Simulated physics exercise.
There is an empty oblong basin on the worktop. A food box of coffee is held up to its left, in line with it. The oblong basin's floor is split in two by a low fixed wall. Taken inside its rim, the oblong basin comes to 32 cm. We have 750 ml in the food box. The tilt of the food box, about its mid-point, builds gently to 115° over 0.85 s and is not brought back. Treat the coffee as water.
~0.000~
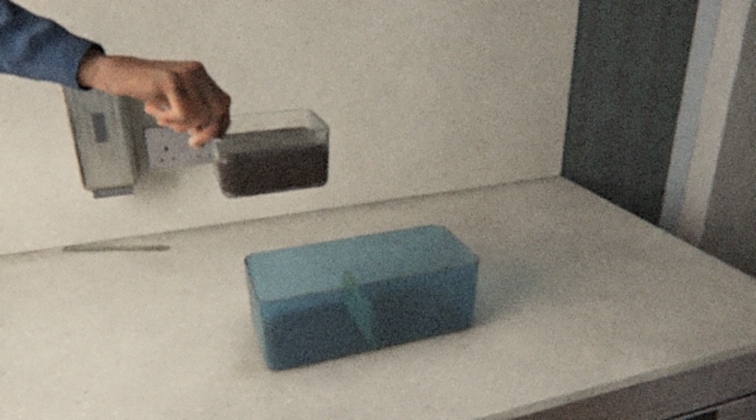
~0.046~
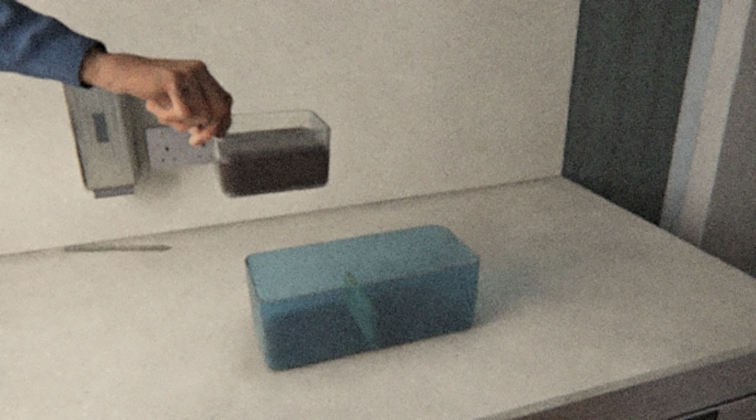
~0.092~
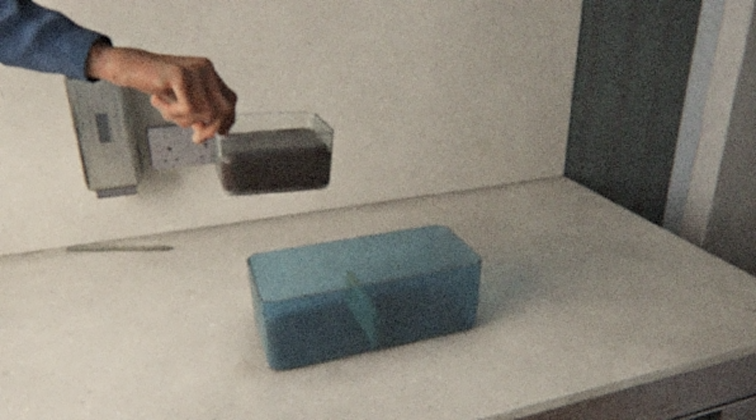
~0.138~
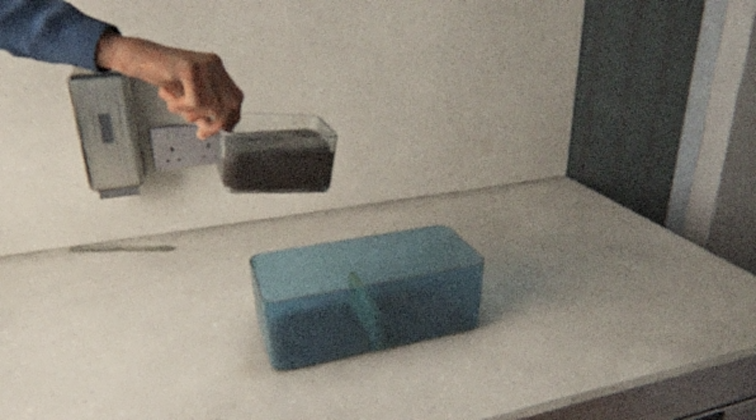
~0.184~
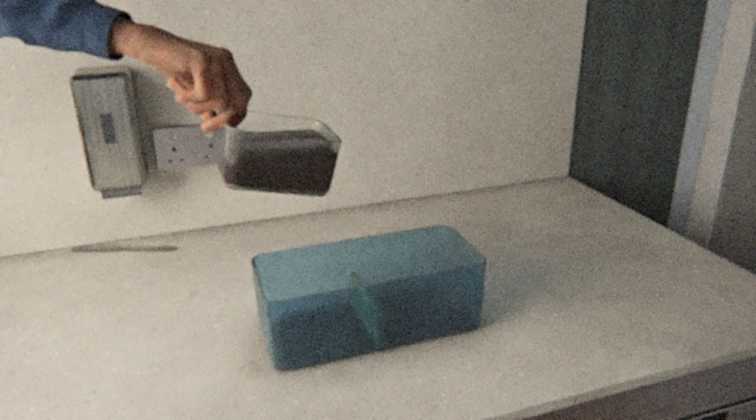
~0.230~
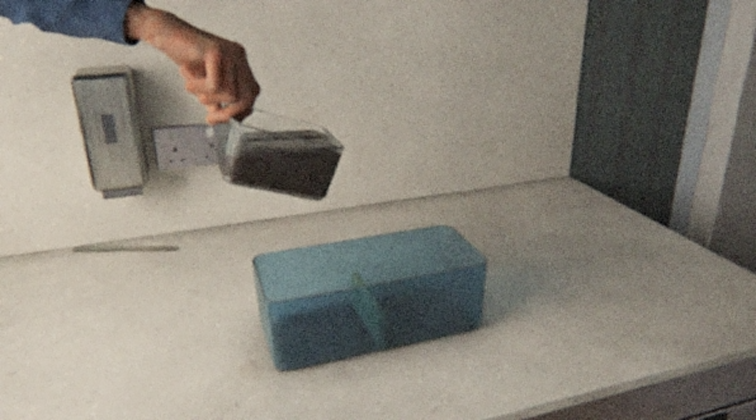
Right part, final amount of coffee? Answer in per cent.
62 per cent.
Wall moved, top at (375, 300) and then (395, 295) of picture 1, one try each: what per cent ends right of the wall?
40 per cent first, 15 per cent second.
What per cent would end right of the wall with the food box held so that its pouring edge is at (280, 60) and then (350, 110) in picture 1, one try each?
Roughly 40 per cent the first time and 80 per cent the second.
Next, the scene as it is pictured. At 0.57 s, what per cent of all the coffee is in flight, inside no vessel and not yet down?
Share: Roughly 52 per cent.
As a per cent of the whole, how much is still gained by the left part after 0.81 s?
Some 12 per cent.
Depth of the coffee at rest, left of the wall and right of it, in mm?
Left part: About 12 mm; right part: About 22 mm.
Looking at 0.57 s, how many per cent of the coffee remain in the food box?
About 32 per cent.
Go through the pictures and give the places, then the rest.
It leans 0°; its right rim is at (320, 120); the coffee meets the walls at (213, 146) and (317, 134); the oblong basin's rim runs from (250, 279) to (461, 243); the wall's top is at (359, 292), in the first frame.
It leans 1°; its right rim is at (321, 121); the coffee meets the walls at (214, 145) and (318, 135), in the second frame.
It leans 3°; its right rim is at (324, 123); the coffee meets the walls at (216, 145) and (321, 136), in the third frame.
It leans 7°; its right rim is at (328, 127); the coffee meets the walls at (220, 145) and (323, 137), in the fourth frame.
It leans 13°; its right rim is at (332, 132); the coffee meets the walls at (223, 144) and (327, 138), in the fifth frame.
It leans 20°; its right rim is at (334, 139); the coffee meets the walls at (223, 145) and (330, 139), in the sixth frame.
After 0.57 s the tilt is 86° and 33 per cent is still to pour, 1 is left of the wall and 14 right of it.
After 0.81 s the tilt is 114° and 4 per cent is still to pour, 22 is left of the wall and 62 right of it.
After 1.07 s the tilt is 115° and 0 per cent is still to pour, 34 is left of the wall and 62 right of it.
After 1.35 s the tilt is 115° and 0 per cent is still to pour, 34 is left of the wall and 62 right of it.
In the end 34 per cent lies left of the wall, 62 right of it and 5 outside.
